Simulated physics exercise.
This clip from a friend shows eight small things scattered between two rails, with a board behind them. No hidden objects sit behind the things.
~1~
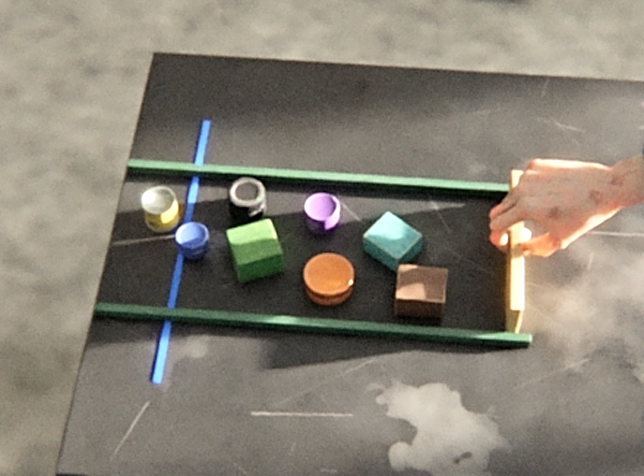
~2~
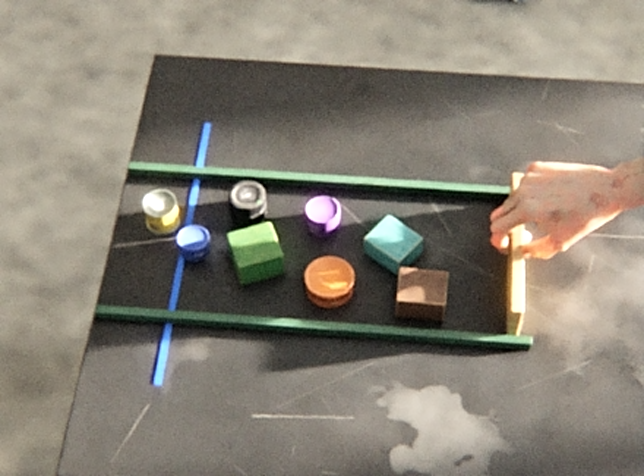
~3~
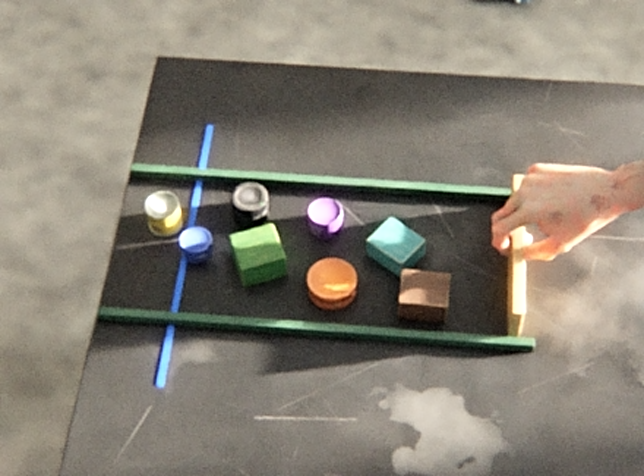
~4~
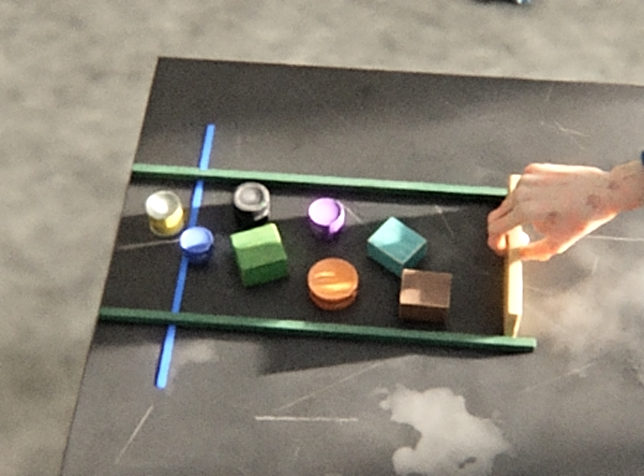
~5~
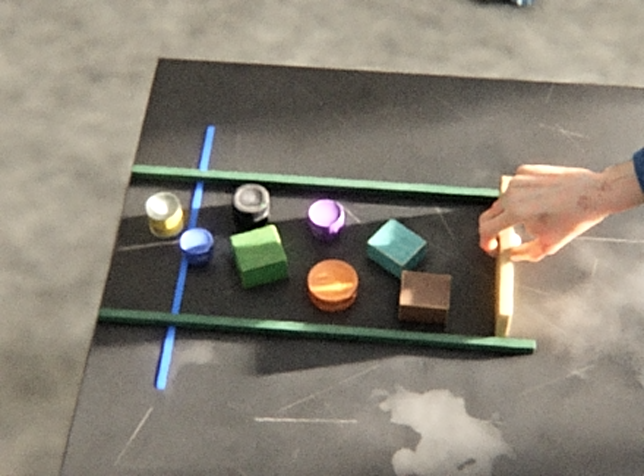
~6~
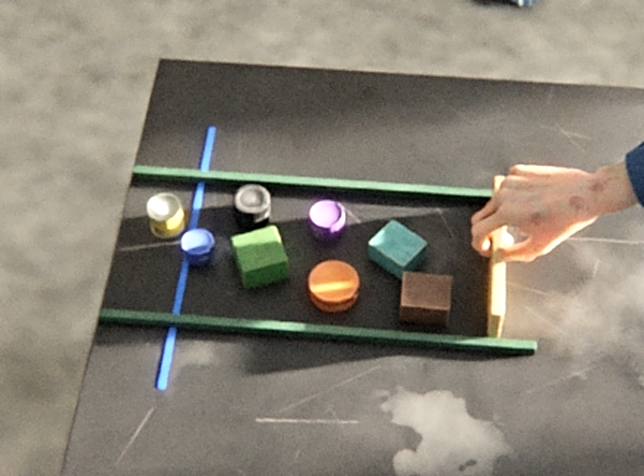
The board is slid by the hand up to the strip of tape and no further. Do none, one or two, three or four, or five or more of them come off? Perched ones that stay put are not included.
The count that falls off is a single one or a pair.
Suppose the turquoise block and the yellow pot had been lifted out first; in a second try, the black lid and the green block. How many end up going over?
Well, the first time you'd get 0, and the next time 0.
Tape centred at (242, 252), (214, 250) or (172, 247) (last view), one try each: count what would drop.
Try by try, 0, 1 and 3.
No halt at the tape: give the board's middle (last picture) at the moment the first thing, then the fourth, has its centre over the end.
At (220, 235) for the first, at (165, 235) for the fourth.
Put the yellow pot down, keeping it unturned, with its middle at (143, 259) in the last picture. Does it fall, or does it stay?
In that case it is gone.
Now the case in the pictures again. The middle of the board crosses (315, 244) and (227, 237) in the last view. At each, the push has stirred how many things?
Tally: First 5; then 8.
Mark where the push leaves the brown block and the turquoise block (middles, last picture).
The brown block at (156, 280), the turquoise block at (165, 244).
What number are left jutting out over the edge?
2.
Soon after, none off yet; yellow pot at rest near (166, 216); blue tub at rest near (198, 248); black lid at rest near (252, 207).
Then, none off yet; yellow pot at rest near (166, 216); blue tub moved about its own width near (176, 244); black lid moved a little near (236, 206).
At rest, the number that fall off is one or two; fallen, blue tub.
